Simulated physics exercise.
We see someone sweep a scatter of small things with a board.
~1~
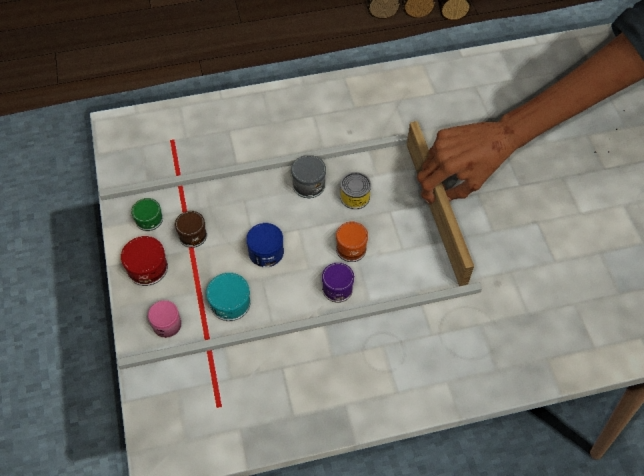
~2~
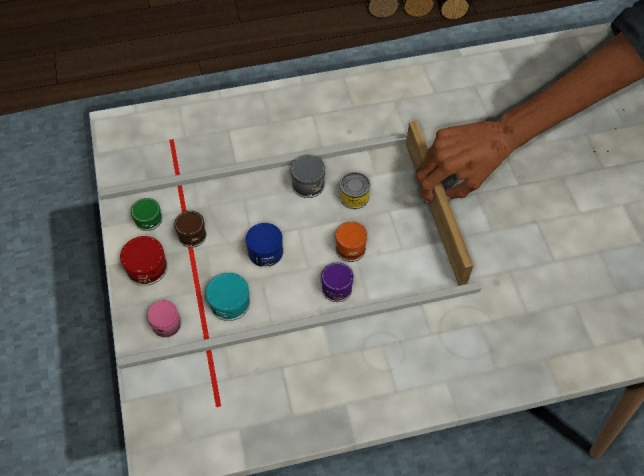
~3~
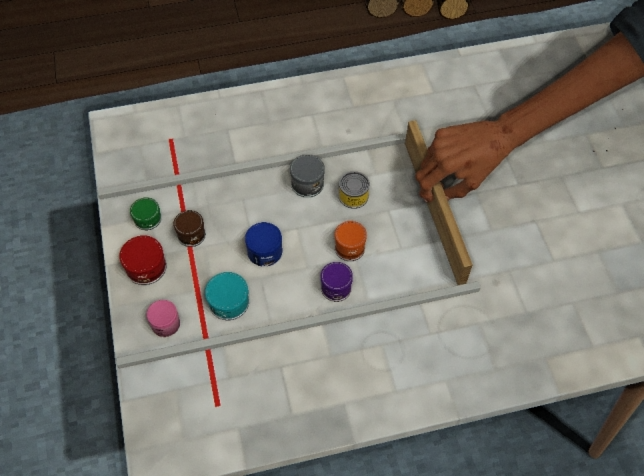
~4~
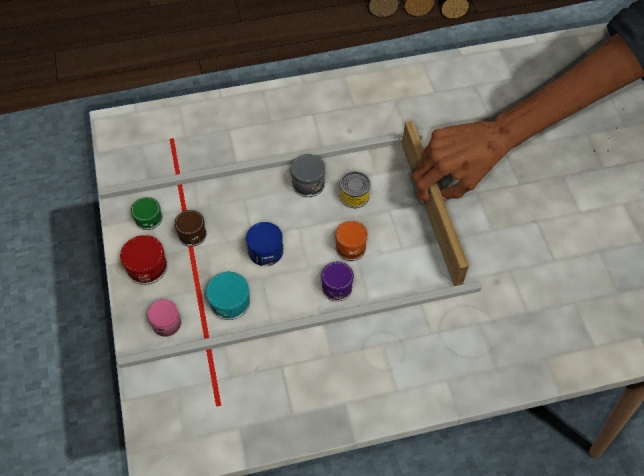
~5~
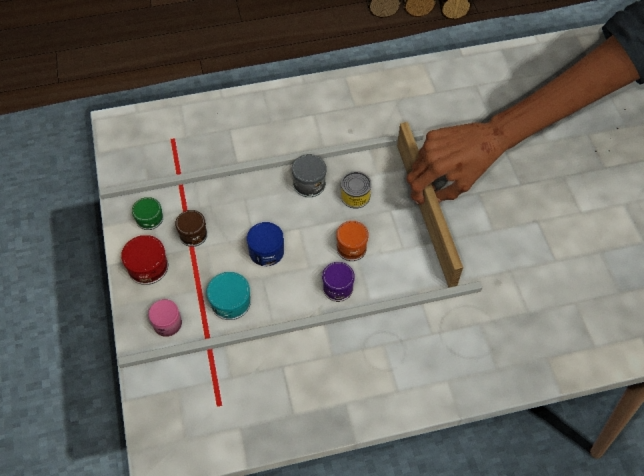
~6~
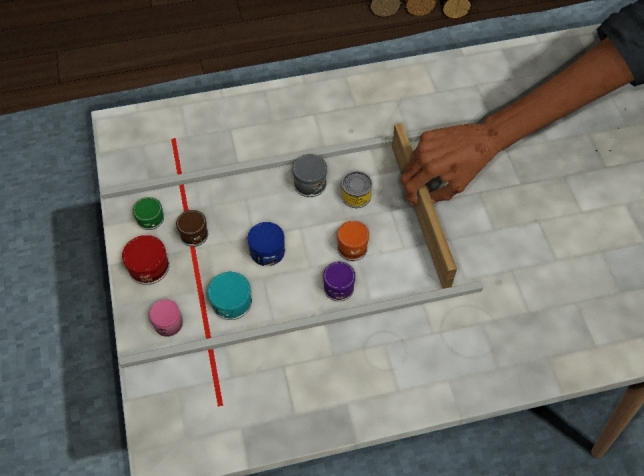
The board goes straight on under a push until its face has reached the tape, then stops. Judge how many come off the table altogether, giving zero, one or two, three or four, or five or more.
I expect no pieces to go over the edge.
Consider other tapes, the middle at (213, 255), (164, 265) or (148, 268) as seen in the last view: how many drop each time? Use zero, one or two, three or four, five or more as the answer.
Lab note - count per position: None; 1 or 2; five or over.
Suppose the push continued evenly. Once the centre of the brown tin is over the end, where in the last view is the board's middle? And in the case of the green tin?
The middle is at (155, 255) when it's the brown tin, and at (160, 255) when it's the green tin.
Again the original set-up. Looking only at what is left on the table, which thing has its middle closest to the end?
That'd be the pink tub, foremost of the lot.
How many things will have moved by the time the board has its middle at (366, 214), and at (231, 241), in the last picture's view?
At the first spot 1, then 8.
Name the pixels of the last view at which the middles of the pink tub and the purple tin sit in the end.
In the last picture the pink tub sits around (125, 330) and the purple tin around (188, 314).
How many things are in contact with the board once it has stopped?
That makes 4.
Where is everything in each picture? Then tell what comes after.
In the first picture, red tin (145, 261); green tin (148, 215); pink tub (165, 319); board (438, 201); tape (193, 260).
In the second picture, green tin (147, 214); turquoise tin (228, 297).
In the third picture, pink tub (164, 319); yellow tin (354, 190).
In the fourth picture, red tin (144, 260); grey tin (308, 176).
In the fifth picture, green tin (148, 214); brown tin (192, 228).
In the sixth picture, red tin (146, 260); green tin (149, 214); pink tub (167, 318); board (422, 203); tape (195, 259).
Soon after, none off yet; red tin at rest near (146, 260); green tin at rest near (149, 214); pink tub at rest near (167, 318).
At rest, the number that fall off is zero.
